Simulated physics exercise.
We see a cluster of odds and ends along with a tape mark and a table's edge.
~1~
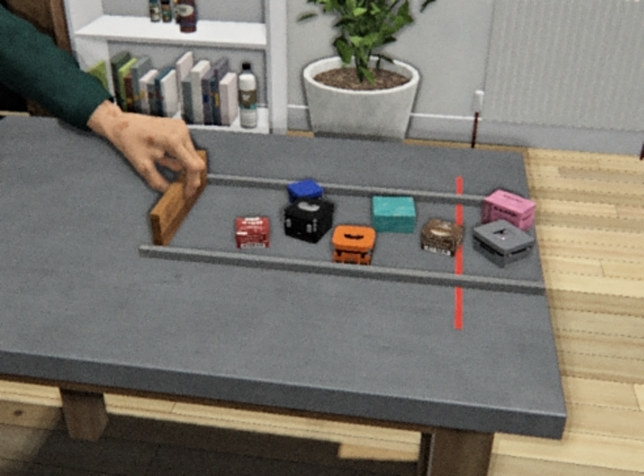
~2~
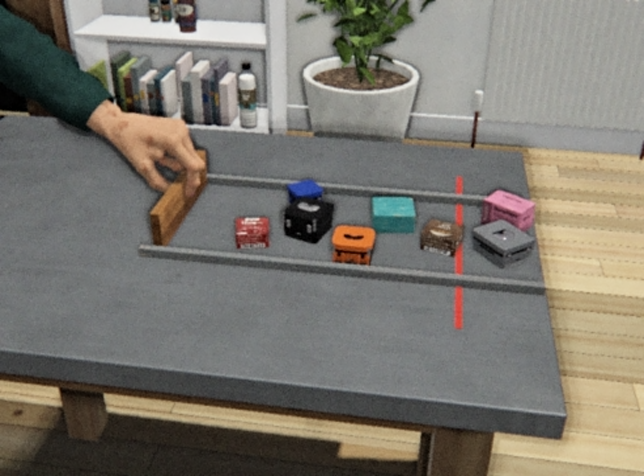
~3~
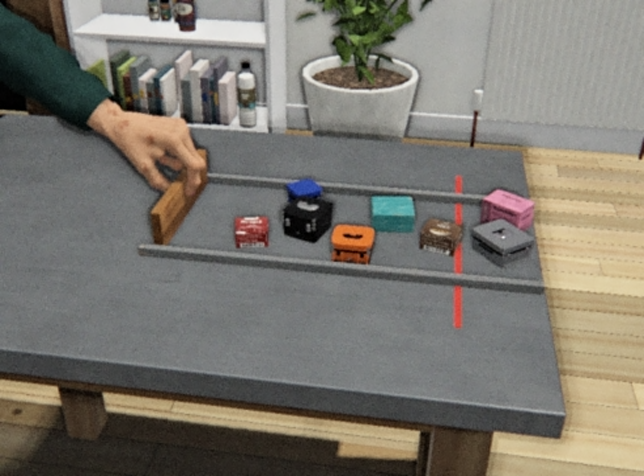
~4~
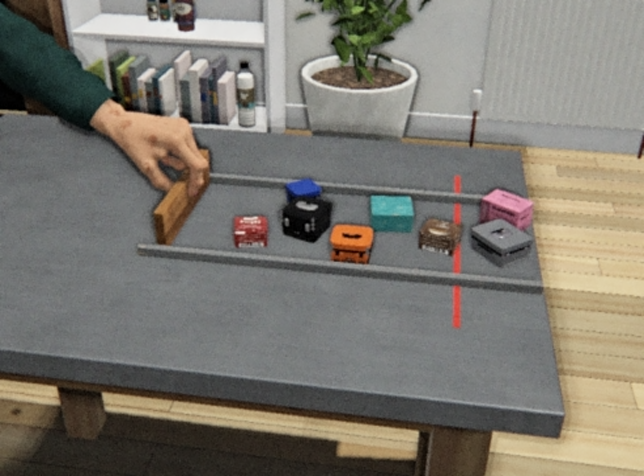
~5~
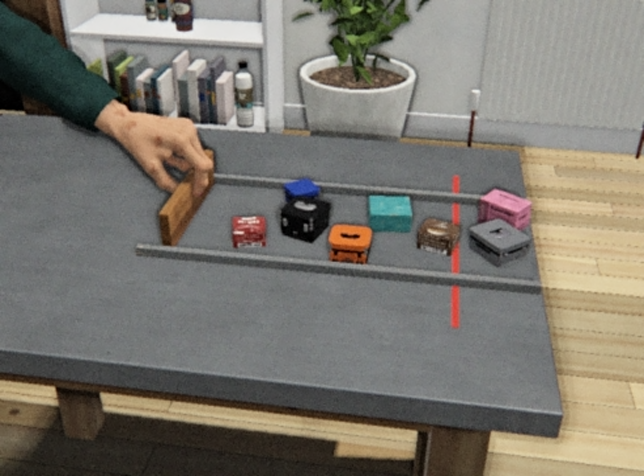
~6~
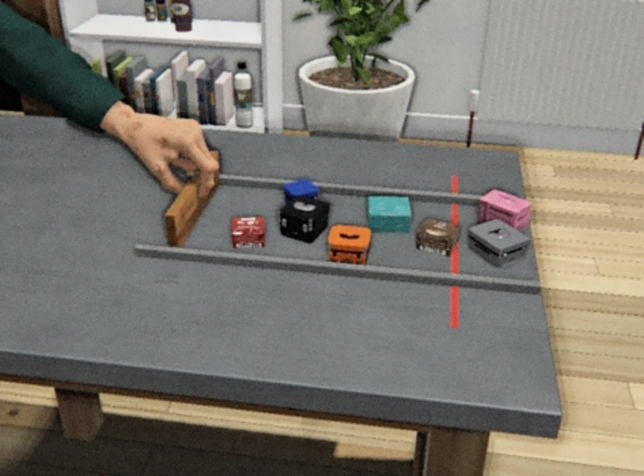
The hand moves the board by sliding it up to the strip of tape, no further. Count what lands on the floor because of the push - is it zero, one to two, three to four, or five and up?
The number going over the end will be just one or two.
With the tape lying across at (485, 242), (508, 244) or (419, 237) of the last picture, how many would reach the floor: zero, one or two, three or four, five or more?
Five or over; five or more; none at all.
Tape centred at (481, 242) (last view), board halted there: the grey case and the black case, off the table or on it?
Grey case: Down; black case: Still up.
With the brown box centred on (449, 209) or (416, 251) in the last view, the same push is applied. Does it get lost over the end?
The brown box goes down at the first spot and goes down at the second.
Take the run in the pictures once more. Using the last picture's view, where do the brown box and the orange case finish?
Near (514, 244) and (511, 266).
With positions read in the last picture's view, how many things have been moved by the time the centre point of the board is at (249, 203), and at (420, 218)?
First 1 and then 8.
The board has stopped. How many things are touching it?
That comes to 3.
Soon after, none off yet; pink box at rest near (503, 213); grey case at rest near (497, 244); brown box at rest near (438, 237).
After that, none off yet; pink box displaced a little near (516, 214); grey case displaced a little near (520, 247); brown box displaced about its own width near (473, 241).
In the end, the number that fall off is one or two; gone, grey case and pink box.
